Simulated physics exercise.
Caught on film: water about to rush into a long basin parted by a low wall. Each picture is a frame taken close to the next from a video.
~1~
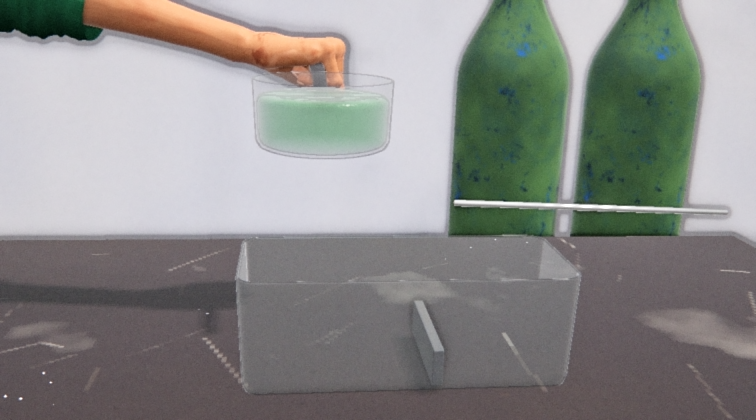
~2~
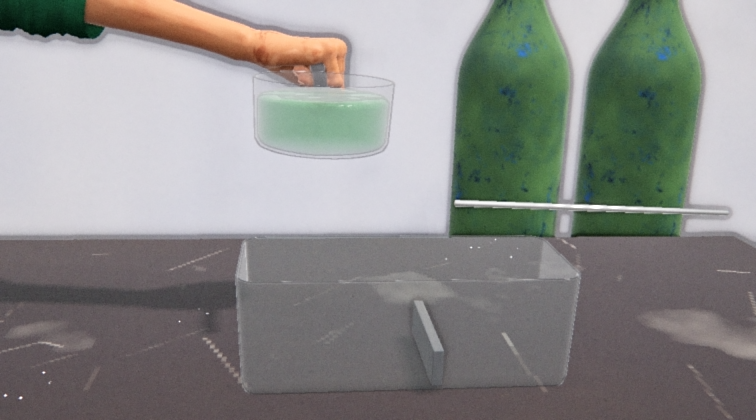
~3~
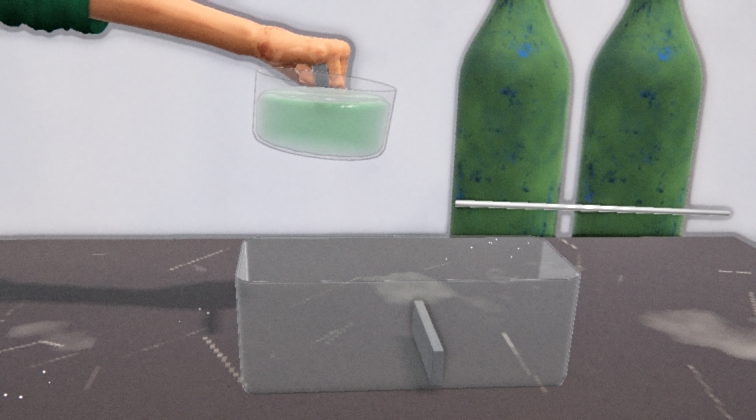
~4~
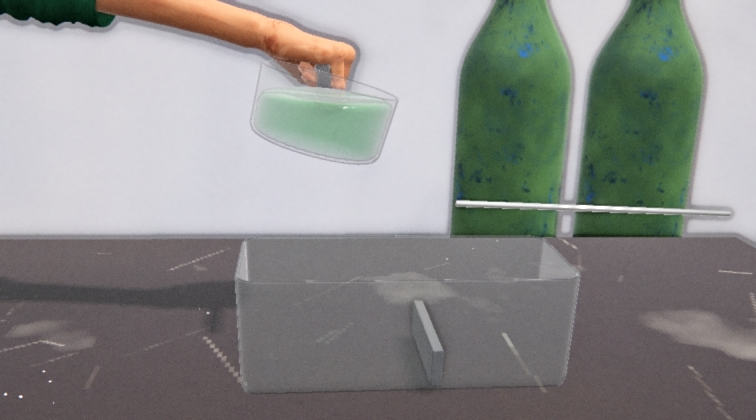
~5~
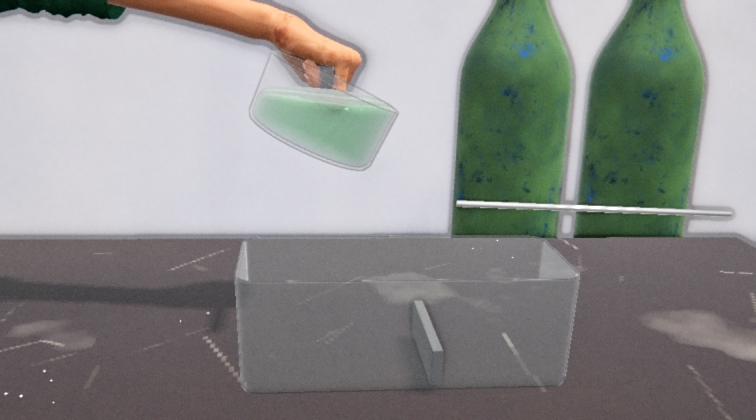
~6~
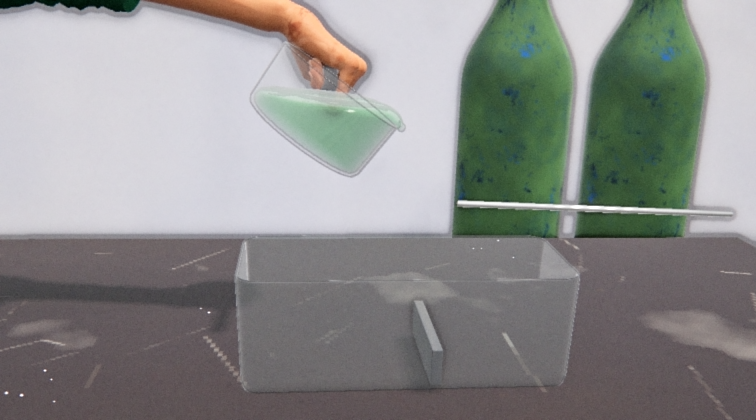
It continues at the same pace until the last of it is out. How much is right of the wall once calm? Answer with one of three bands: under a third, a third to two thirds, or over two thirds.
A third to two thirds.
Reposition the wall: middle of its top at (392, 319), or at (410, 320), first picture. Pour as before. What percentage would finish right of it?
Note: Roughly 80 % in case one, 65 % in case two.
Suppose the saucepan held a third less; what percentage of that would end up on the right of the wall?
30 %.
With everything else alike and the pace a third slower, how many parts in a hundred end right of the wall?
It comes to some 60 per cent.
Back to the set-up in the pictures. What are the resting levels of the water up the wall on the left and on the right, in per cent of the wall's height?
On the left it is 30 per cent, on the right 40.
A moment on, the saucepan is tipped right over and 18 per cent is still to pour, 6 is left of the wall and 28 right of it.
Next, the saucepan is tipped right over and 2 per cent is still to pour, 40 is left of the wall and 52 right of it.
Then the saucepan is tipped right over and 0 per cent is still to pour, 49 is left of the wall and 49 right of it.
Later the saucepan is tipped right over and 0 per cent is still to pour, 49 is left of the wall and 49 right of it.
At rest 49 per cent lies left of the wall, 49 right of it and 1 outside.
